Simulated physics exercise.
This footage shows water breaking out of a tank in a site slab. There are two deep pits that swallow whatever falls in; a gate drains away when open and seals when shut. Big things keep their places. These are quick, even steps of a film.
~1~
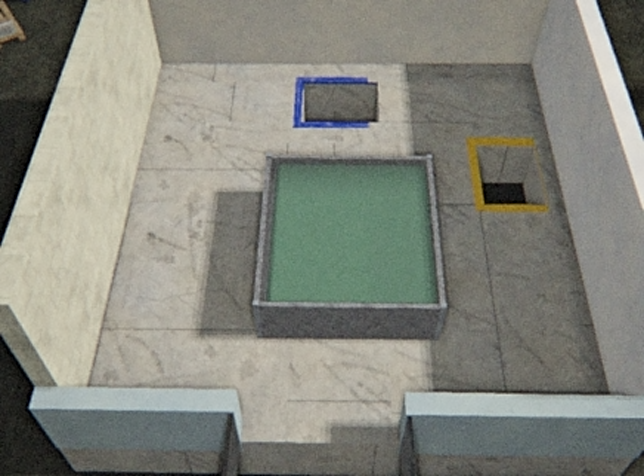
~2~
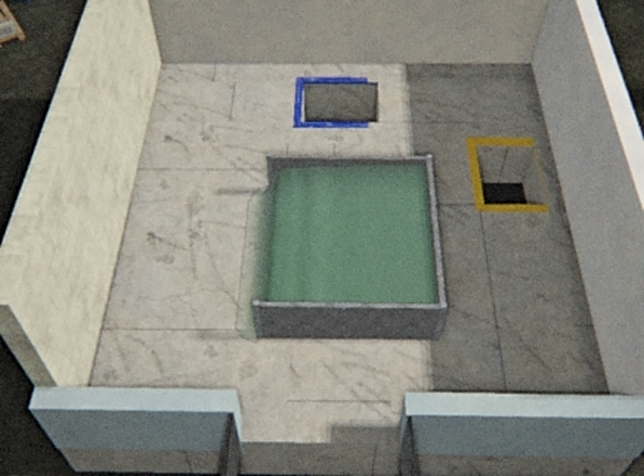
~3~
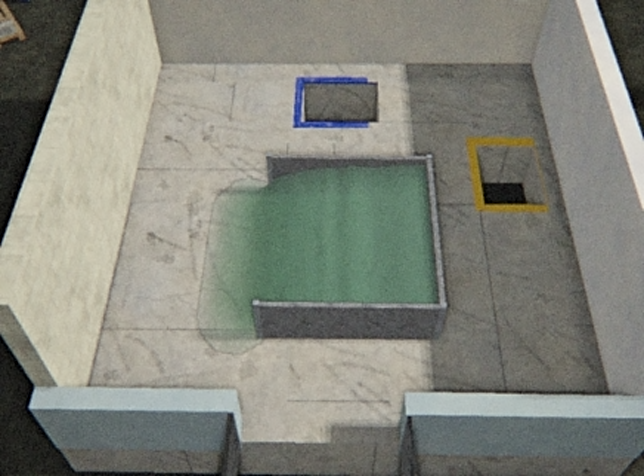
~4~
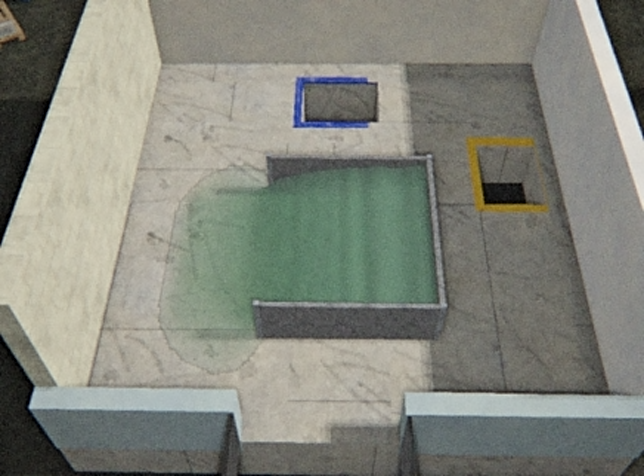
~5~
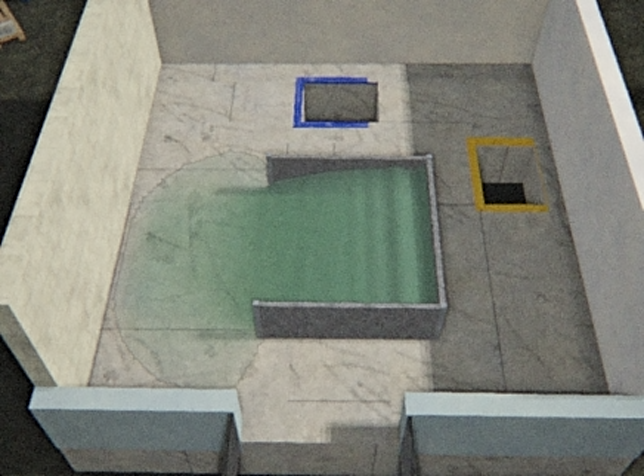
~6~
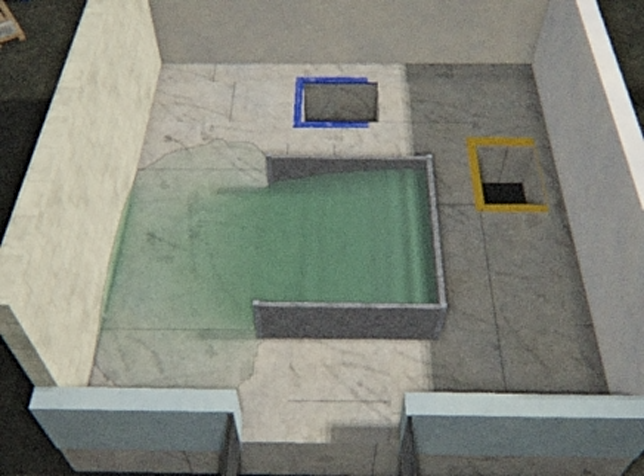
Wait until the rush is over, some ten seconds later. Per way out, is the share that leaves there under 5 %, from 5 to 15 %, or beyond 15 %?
The gate will get an average slice of five to fifteen per cent; the blue pit will get a big slice beyond fifteen per cent; the yellow pit will get an average slice of five to fifteen per cent.
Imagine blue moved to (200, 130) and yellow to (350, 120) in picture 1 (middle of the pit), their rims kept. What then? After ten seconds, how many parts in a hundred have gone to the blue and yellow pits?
Per cent, approx.: Blue 40, yellow 4.
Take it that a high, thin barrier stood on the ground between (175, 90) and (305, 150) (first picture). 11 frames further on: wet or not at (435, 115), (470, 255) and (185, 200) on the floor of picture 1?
Spared; spared; swamped.
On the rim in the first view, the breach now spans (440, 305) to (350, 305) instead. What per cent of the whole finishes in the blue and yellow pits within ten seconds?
The blue pit takes 4 per cent and the yellow pit 15 per cent.
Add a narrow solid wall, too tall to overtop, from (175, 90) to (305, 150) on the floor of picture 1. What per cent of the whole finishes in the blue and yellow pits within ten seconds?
The blue pit takes 8 per cent and the yellow pit 12 per cent.
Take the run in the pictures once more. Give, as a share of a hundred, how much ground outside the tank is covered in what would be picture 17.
Around 35 percent of it.
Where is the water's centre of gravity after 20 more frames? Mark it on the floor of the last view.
Roughly (227, 237).
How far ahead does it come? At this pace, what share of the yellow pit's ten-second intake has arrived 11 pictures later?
It should be near 0 percent of the ten-second total.
A moment on, water covers 30 % of the floor; the gate 0 %, the blue pit 0 %, the yellow pit 0 %.
Next, water covers 35 % of the floor; the gate 0 %, the blue pit 0 %, the yellow pit 0 %.
Then, water covers 60 % of the floor; the gate 1 %, the blue pit 1 %, the yellow pit 0 %.
Later, water covers 80 % of the floor; the gate 5 %, the blue pit 14 %, the yellow pit 1 %.
In the end, water covers 100 % of the floor; the gate 8 %, the blue pit 25 %, the yellow pit 9 %.
